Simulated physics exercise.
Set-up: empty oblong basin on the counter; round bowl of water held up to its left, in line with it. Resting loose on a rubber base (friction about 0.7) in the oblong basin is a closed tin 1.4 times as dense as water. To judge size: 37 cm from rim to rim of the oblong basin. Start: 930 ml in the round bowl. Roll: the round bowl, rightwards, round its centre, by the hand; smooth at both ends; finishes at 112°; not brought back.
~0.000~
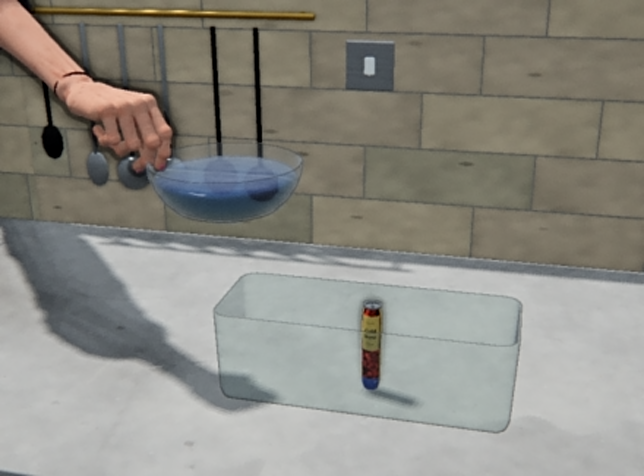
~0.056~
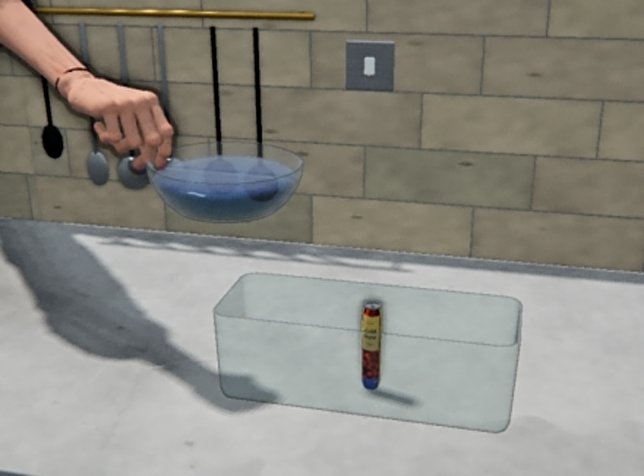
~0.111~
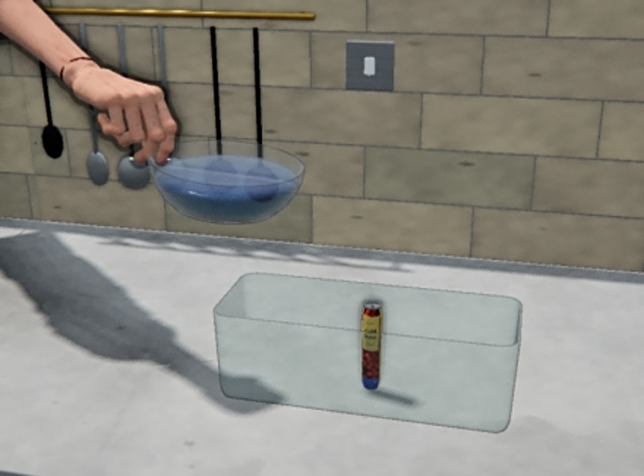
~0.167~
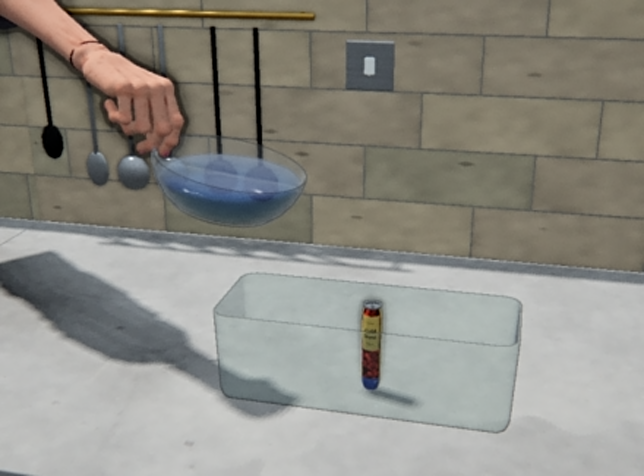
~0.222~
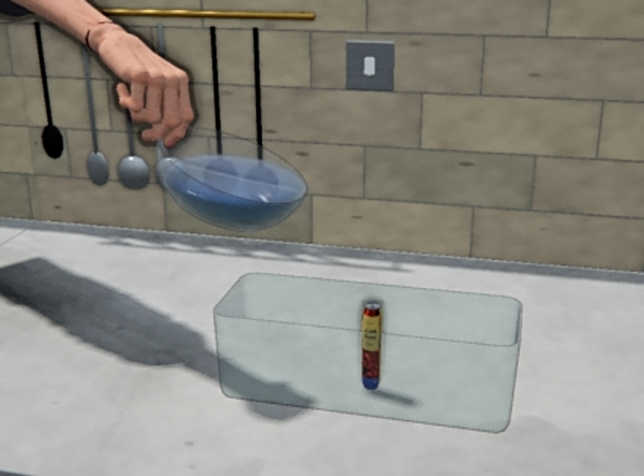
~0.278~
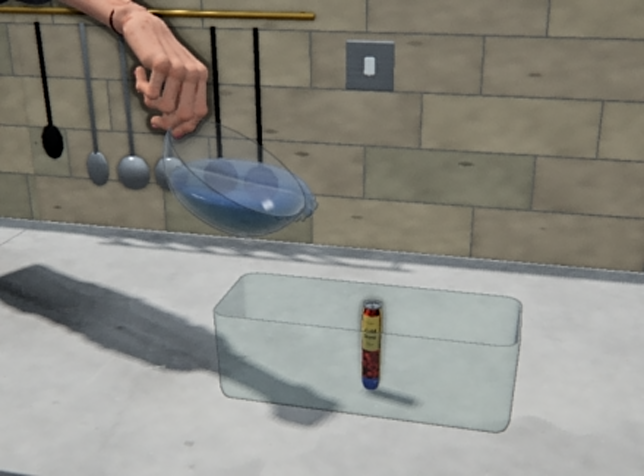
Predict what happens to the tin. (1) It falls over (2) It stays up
It falls over.
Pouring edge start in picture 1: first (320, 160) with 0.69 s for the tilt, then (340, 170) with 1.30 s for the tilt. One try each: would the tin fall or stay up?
Try 1: Tipped over; try 2: Still standing.
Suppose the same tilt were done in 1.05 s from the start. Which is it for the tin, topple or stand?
Result: Tin upright.
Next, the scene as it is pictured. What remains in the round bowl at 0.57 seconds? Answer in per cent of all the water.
4 %.
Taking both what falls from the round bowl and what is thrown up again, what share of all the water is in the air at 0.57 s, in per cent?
It comes to about 26 percent.
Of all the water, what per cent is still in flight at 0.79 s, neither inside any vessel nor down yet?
Around 5 percent of the liquid.
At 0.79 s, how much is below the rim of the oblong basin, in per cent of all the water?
Near 88 in a hundred.
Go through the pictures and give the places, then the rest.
The first frame shows tilt 0°; pouring edge (300, 168); surface from (161, 168) to (297, 178); the oblong basin's rim runs from (229, 293) to (520, 323); the tin's top is at (372, 309).
The second frame shows tilt 2°; pouring edge (300, 170); surface from (162, 167) to (298, 179).
The third frame shows tilt 6°; pouring edge (302, 176); surface from (163, 164) to (299, 183).
The fourth frame shows tilt 13°; pouring edge (303, 185); surface from (166, 163) to (301, 186).
The fifth frame shows tilt 22°; pouring edge (304, 198); surface from (171, 162) to (305, 192); 1 per cent is over the edge.
The sixth frame shows tilt 33°; pouring edge (301, 212); surface from (178, 166) to (289, 193); 8 per cent is over the edge.
Then, 0.57 s in, the tilt is 96° and 4 per cent is still to pour; the tin stands where it began.
Then, 0.79 s in, the tilt is 112° and 0 per cent is still to pour; the tin leans 18°.
Then, 1.01 s in, the tilt is 112° and 0 per cent is still to pour; the tin lies on its side.
Then, 1.26 s in, the tilt is 112° and 0 per cent is still to pour; the tin lies on its side.
Finally, the tin lies on its side.
